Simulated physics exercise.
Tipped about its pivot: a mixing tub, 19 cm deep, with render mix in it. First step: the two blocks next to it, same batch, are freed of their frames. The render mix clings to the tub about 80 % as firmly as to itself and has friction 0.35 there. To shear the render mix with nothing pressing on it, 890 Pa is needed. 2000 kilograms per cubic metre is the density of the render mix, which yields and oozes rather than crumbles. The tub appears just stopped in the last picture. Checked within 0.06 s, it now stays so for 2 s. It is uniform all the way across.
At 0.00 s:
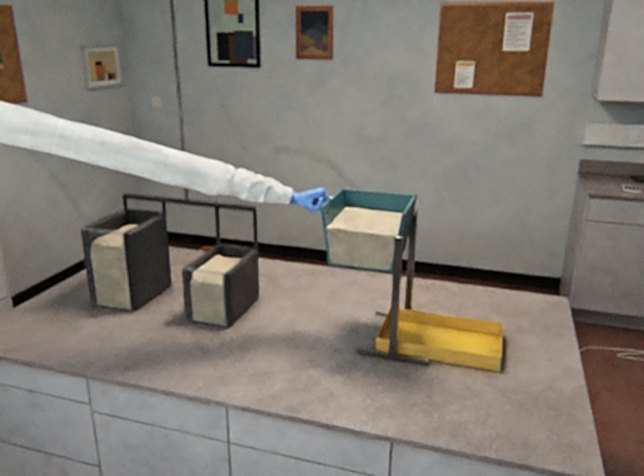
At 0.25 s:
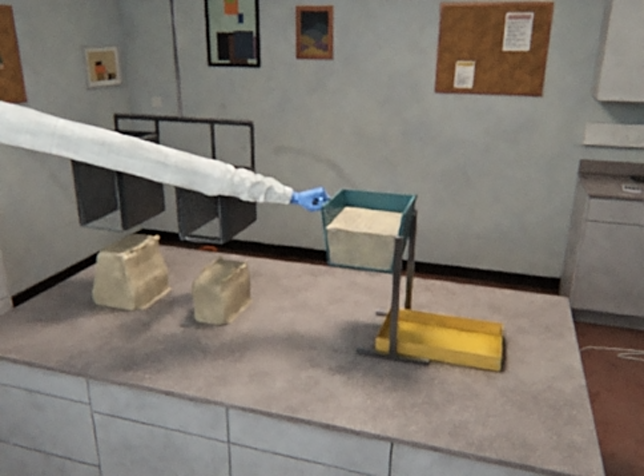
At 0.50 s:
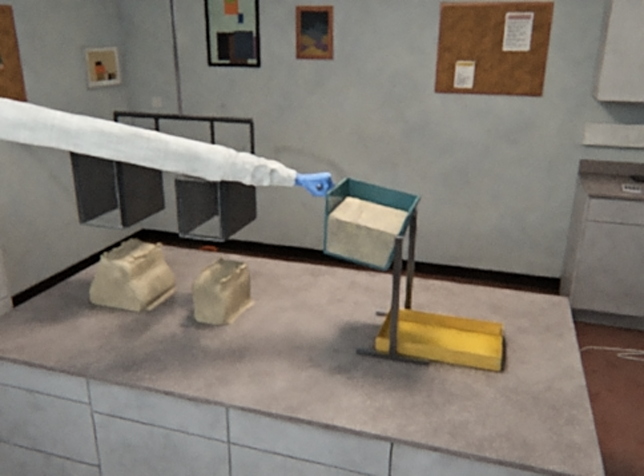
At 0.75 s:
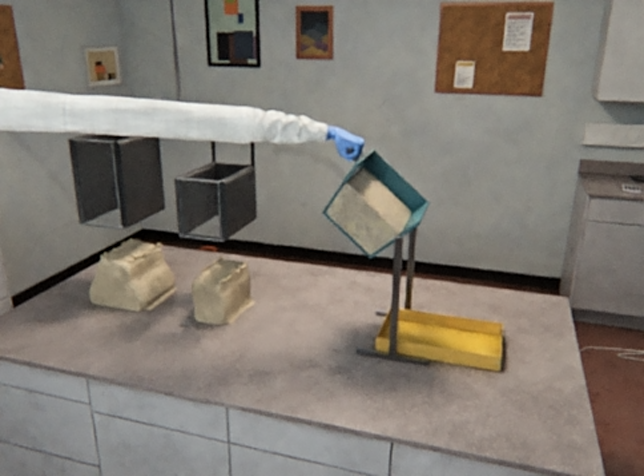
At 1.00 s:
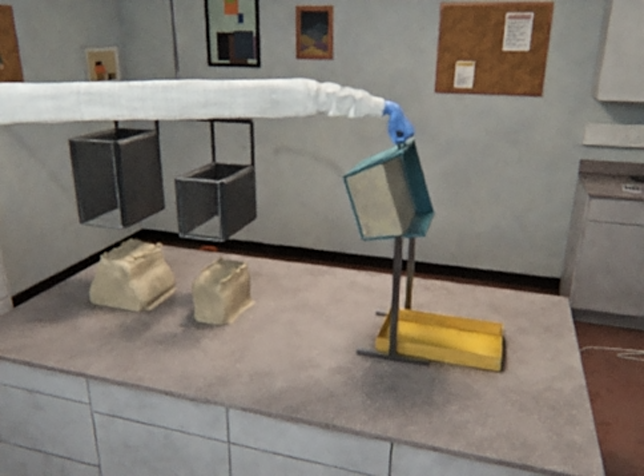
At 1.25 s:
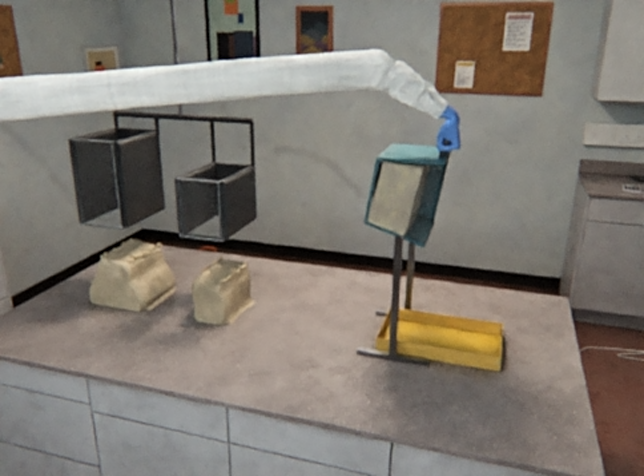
The clip opens on two pale blocks inside dark open boxes at left and a gloved hand on a teal tub of pale mix at right. The boxes lift away, and the larger left block slumps slightly. The hand then swings the tub clockwise until it is turned on its side, the mix still inside.
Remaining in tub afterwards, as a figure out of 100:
Near 37 %.
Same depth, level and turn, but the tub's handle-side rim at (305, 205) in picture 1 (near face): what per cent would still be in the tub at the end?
I'd put it at close to 35 per cent.
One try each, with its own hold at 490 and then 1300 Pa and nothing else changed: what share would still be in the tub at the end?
It'd be some 35 percent the first time and some 20 percent the second.
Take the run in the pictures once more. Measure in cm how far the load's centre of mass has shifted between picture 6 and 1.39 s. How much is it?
Something like 5 cm, give or take.
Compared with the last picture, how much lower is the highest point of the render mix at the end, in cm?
Roughly 13 cm.
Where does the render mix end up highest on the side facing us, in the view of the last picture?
Looking at the last picture, I'd put it at about (394, 206).
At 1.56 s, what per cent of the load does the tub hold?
Near 60 in a hundred.
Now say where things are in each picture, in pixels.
The first picture shows handle-side rim at (324, 208), tilt 0 degrees; crest of the render mix at (340, 228); block heights 27 cm, 17 cm (left to right).
The second picture shows handle-side rim at (324, 208), tilt 0 degrees; crest of the render mix at (340, 228); block heights 23 cm, 17 cm (left to right).
The third picture shows handle-side rim at (329, 195), tilt 10 degrees; crest of the render mix at (332, 216); block heights 20 cm, 17 cm (left to right).
The fourth picture shows handle-side rim at (358, 165), tilt 40 degrees; crest of the render mix at (349, 185); block heights 20 cm, 17 cm (left to right).
The fifth picture shows handle-side rim at (402, 155), tilt 71 degrees; crest of the render mix at (379, 166); block heights 20 cm, 17 cm (left to right).
The sixth picture shows handle-side rim at (443, 166), tilt 99 degrees; crest of the render mix at (386, 163); block heights 20 cm, 17 cm (left to right).
After 1.39 s, the tub is at 99 degrees and holds 100 %.
After 1.56 s, the tub is at 99 degrees and holds 61 %.
After 1.73 s, the tub is at 99 degrees and holds 37 %.
After 1.90 s, the tub is at 99 degrees and holds 37 %.
After 3.25 s, the tub is at 99 degrees and holds 37 %.
